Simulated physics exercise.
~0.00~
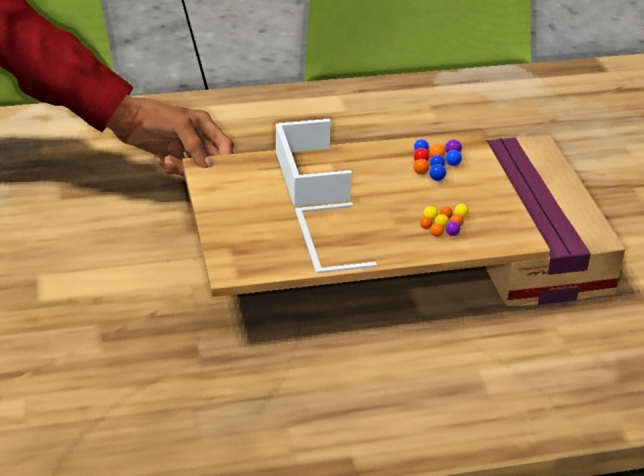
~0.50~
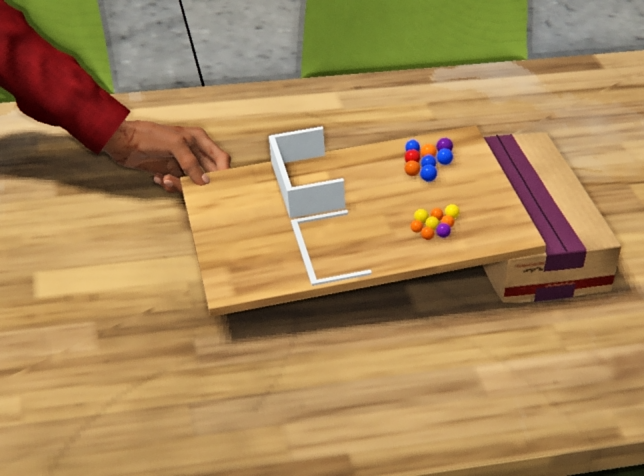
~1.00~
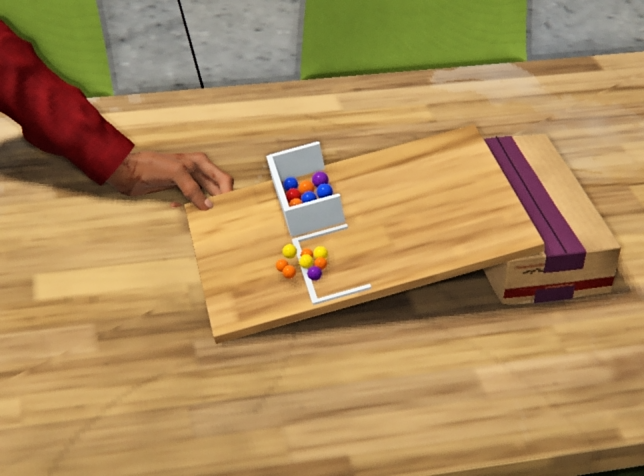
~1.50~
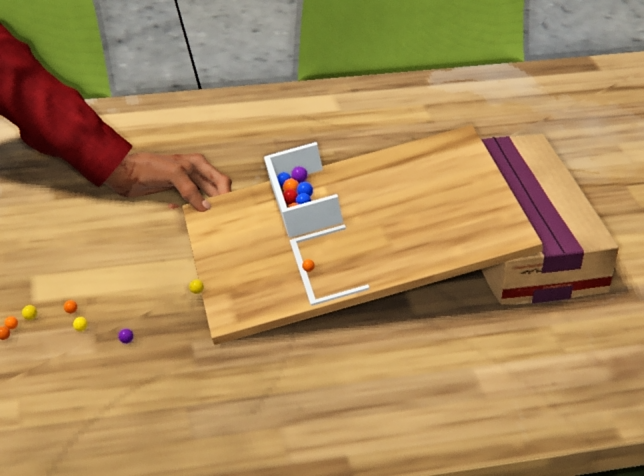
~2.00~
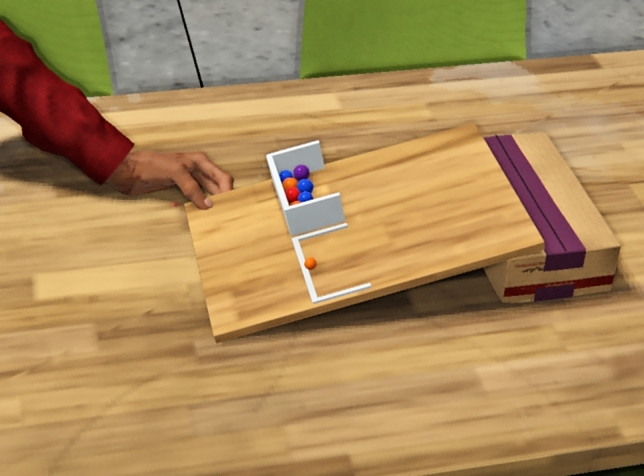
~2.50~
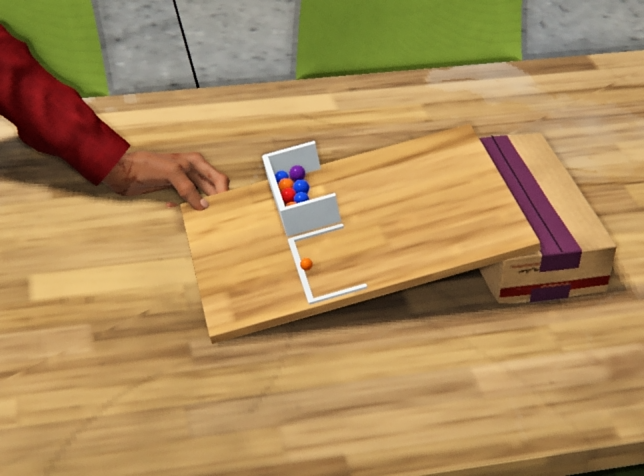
Small balls roll left down a tilting board; most front ones escape, the back ones stay caught.
